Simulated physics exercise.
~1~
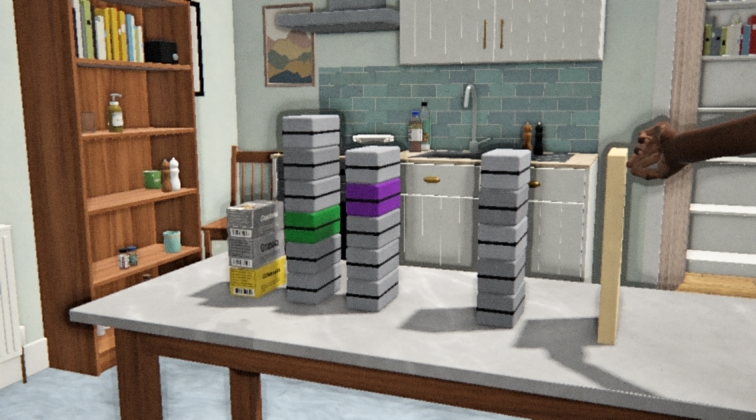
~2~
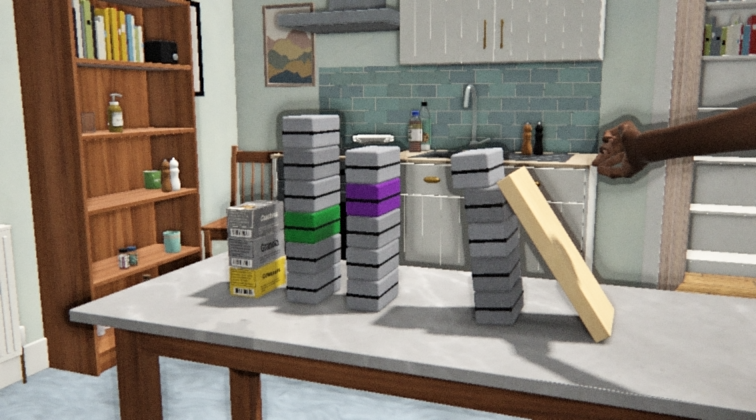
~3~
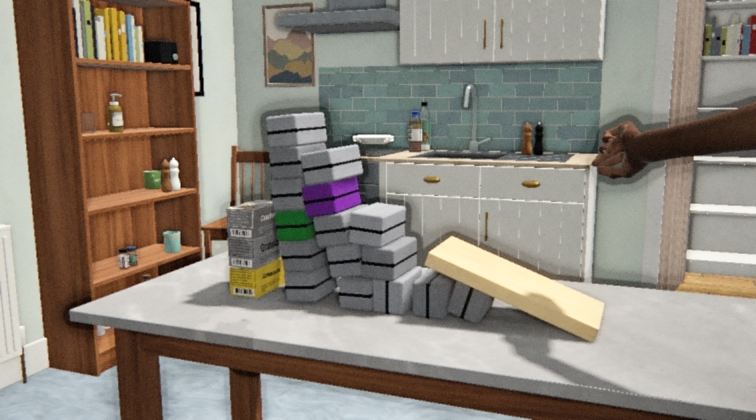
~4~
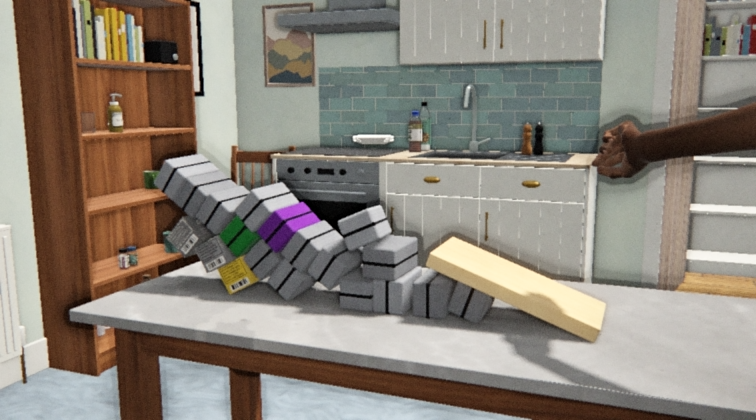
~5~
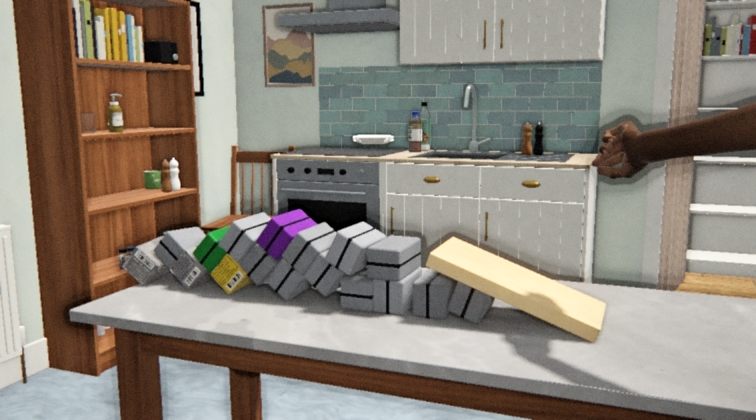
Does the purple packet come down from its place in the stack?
Yes, the purple packet comes down. Its column is pushed over to the left, and it ends up tilted and lower, resting among the toppled grey packets.
